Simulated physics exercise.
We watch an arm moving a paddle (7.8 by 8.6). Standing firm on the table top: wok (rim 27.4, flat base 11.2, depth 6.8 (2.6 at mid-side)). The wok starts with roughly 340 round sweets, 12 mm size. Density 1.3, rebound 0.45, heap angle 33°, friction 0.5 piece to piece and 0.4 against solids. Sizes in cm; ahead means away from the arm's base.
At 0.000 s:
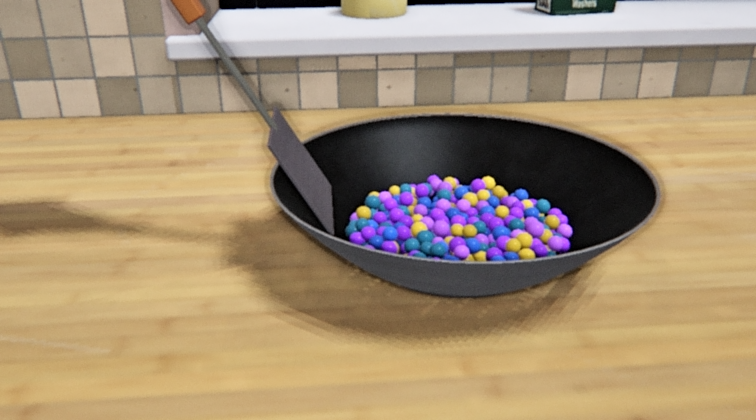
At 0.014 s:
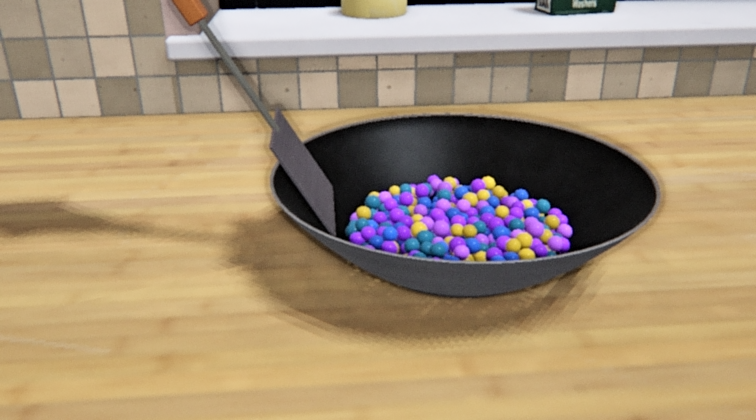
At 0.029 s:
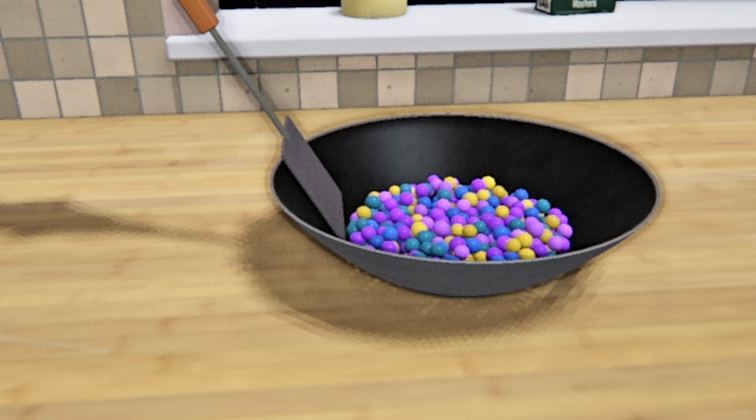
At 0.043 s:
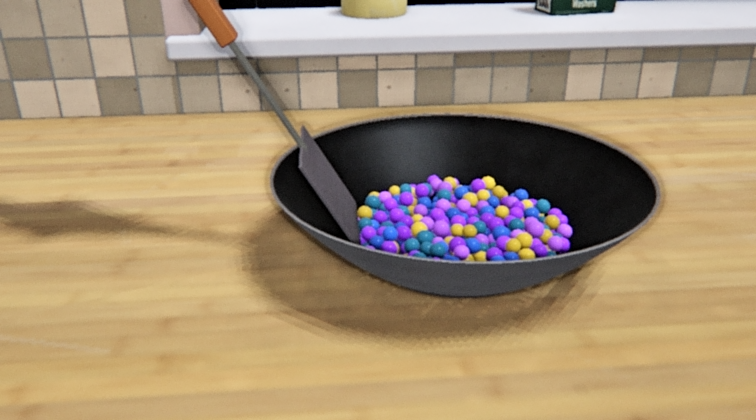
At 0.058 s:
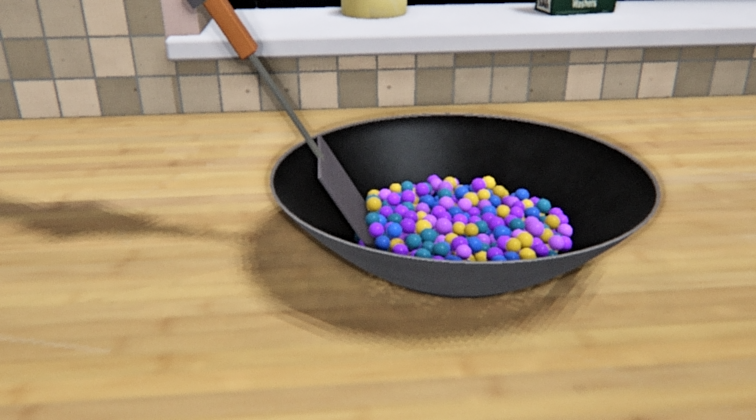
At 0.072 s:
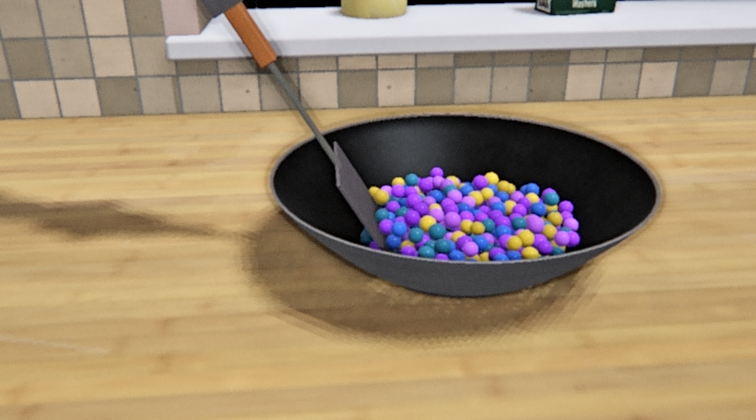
A black wok of colourful balls sitting on a wooden counter as a paddle slides rightward into them, nudging the pile slightly.
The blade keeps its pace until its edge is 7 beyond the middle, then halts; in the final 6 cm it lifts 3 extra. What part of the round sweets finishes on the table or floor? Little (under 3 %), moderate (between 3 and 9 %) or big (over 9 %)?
Answer: Big; over 9 % of the round sweets finish on the table or floor.
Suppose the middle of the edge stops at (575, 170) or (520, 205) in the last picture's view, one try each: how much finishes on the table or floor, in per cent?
About 40 and 0 per cent.
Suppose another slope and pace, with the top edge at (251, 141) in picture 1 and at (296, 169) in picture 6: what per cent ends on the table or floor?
Some 5 per cent.
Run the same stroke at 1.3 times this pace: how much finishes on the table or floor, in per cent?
Some 35 per cent.
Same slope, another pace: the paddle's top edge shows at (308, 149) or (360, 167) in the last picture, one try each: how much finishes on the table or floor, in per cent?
Some 0 and 40 per cent.
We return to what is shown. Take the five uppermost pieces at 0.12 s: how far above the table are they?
About 5 cm.
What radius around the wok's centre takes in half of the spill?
Some 24 cm.
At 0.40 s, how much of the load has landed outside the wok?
About 10 per cent.
By 0.12 s, sloping 60°, highest piece 5 above the table; 339 in the wok.
By 0.17 s, sloping 60°, highest piece 7 above the table; 339 in the wok.
By 0.40 s, sloping 60°, highest piece 13 above the table; 260 in the wok, 30 on the table or floor, 49 on the blade or in flight.
By 1.45 s, sloping 60°, highest piece 6 above the table; 259 in the wok, 80 on the table or floor.
Final count, 259 in the wok, 80 on the table or floor. That is 24 % on the table or floor.
